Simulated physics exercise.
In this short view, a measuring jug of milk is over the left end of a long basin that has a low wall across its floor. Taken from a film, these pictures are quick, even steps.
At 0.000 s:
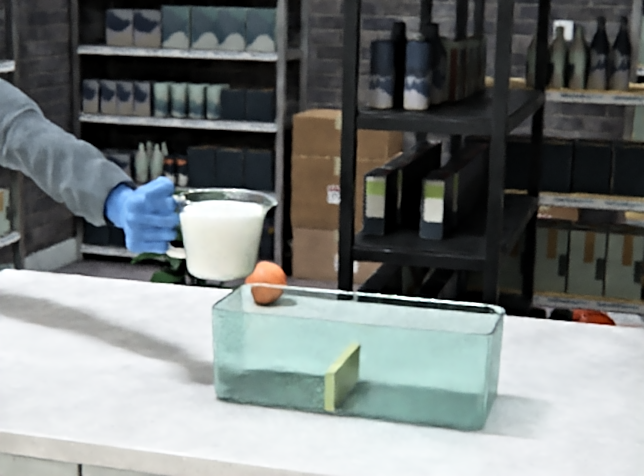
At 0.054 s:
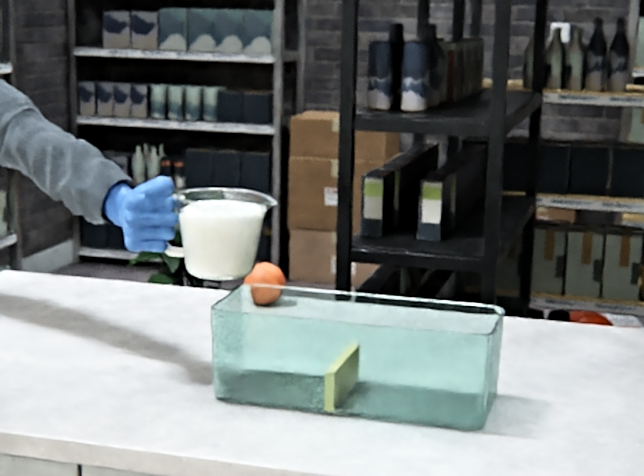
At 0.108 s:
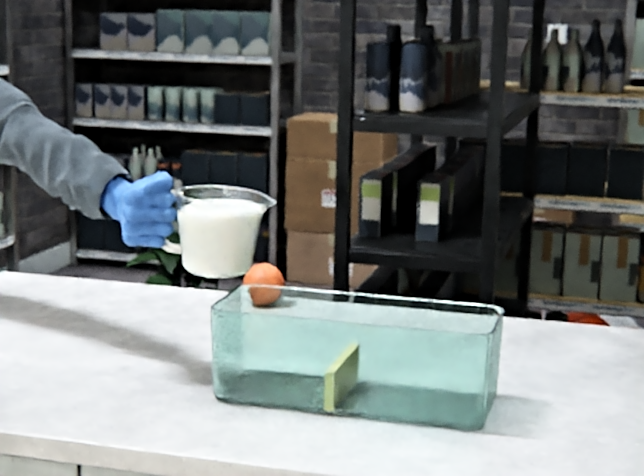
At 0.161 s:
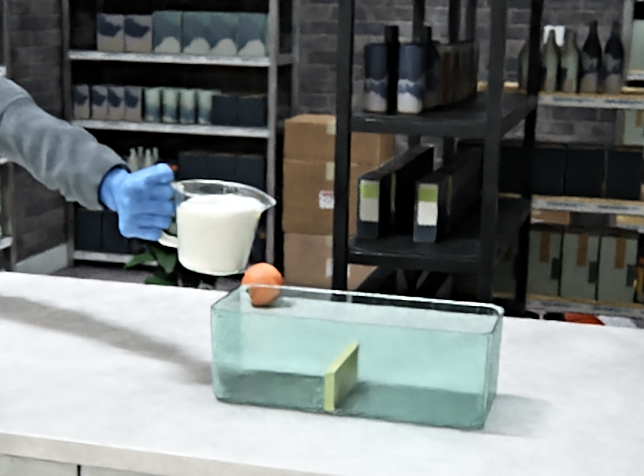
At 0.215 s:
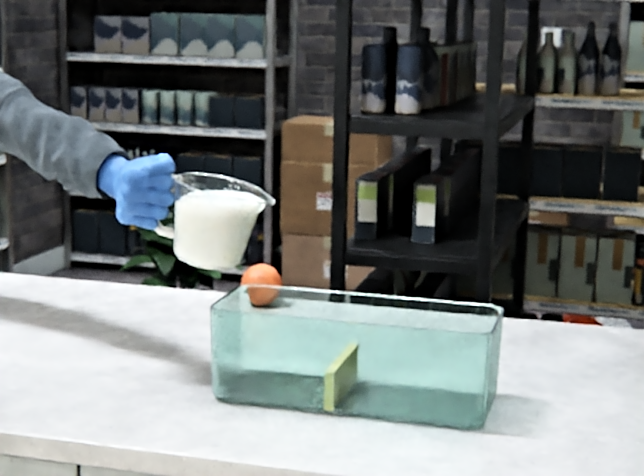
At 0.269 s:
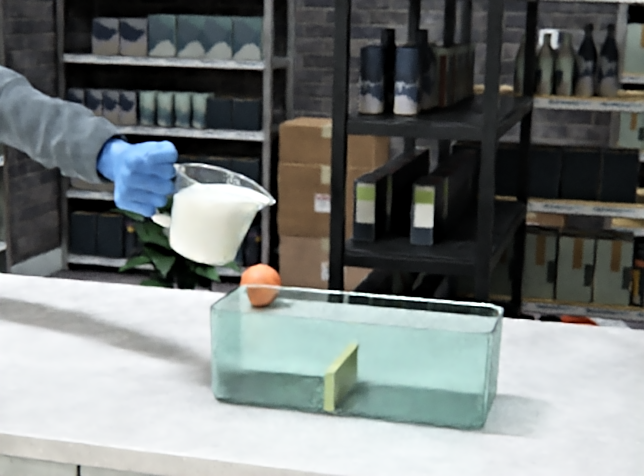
At the start, a blue-gloved hand holds a clear jug of milk upright over the left end of a long glass basin with a low wall inside, near an orange ball. The hand then gradually tilts the jug to the right, and the milk shifts toward its spout while the basin stays still.
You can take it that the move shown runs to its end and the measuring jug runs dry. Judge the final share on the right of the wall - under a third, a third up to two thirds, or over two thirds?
The portion right of the wall will surpass two thirds.
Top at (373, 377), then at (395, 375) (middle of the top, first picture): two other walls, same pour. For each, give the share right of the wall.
Try 1: About 20 percent; try 2: About 10 percent.
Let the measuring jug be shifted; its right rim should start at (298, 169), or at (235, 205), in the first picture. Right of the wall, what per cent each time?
You'd get 90 percent from the first and 5 percent from the second.
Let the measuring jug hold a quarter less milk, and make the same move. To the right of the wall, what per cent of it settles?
About 75 per cent.
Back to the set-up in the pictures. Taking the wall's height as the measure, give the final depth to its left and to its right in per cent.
Left near 10; right near 40.
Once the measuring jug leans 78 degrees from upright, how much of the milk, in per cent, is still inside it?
About 60 %.
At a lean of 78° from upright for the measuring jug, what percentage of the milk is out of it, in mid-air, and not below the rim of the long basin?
I'd say some 30 per cent.
By 0.66 s the tilt is 78° and 61 per cent is still to pour, 10 is left of the wall and 0 right of it.
By 0.94 s the tilt is 111° and 5 per cent is still to pour, 15 is left of the wall and 59 right of it.
By 1.24 s the tilt is 115° and 0 per cent is still to pour, 22 is left of the wall and 77 right of it.
By 1.56 s the tilt is 115° and 0 per cent is still to pour, 22 is left of the wall and 77 right of it.
At rest 22 per cent lies left of the wall, 77 right of it and 1 outside.
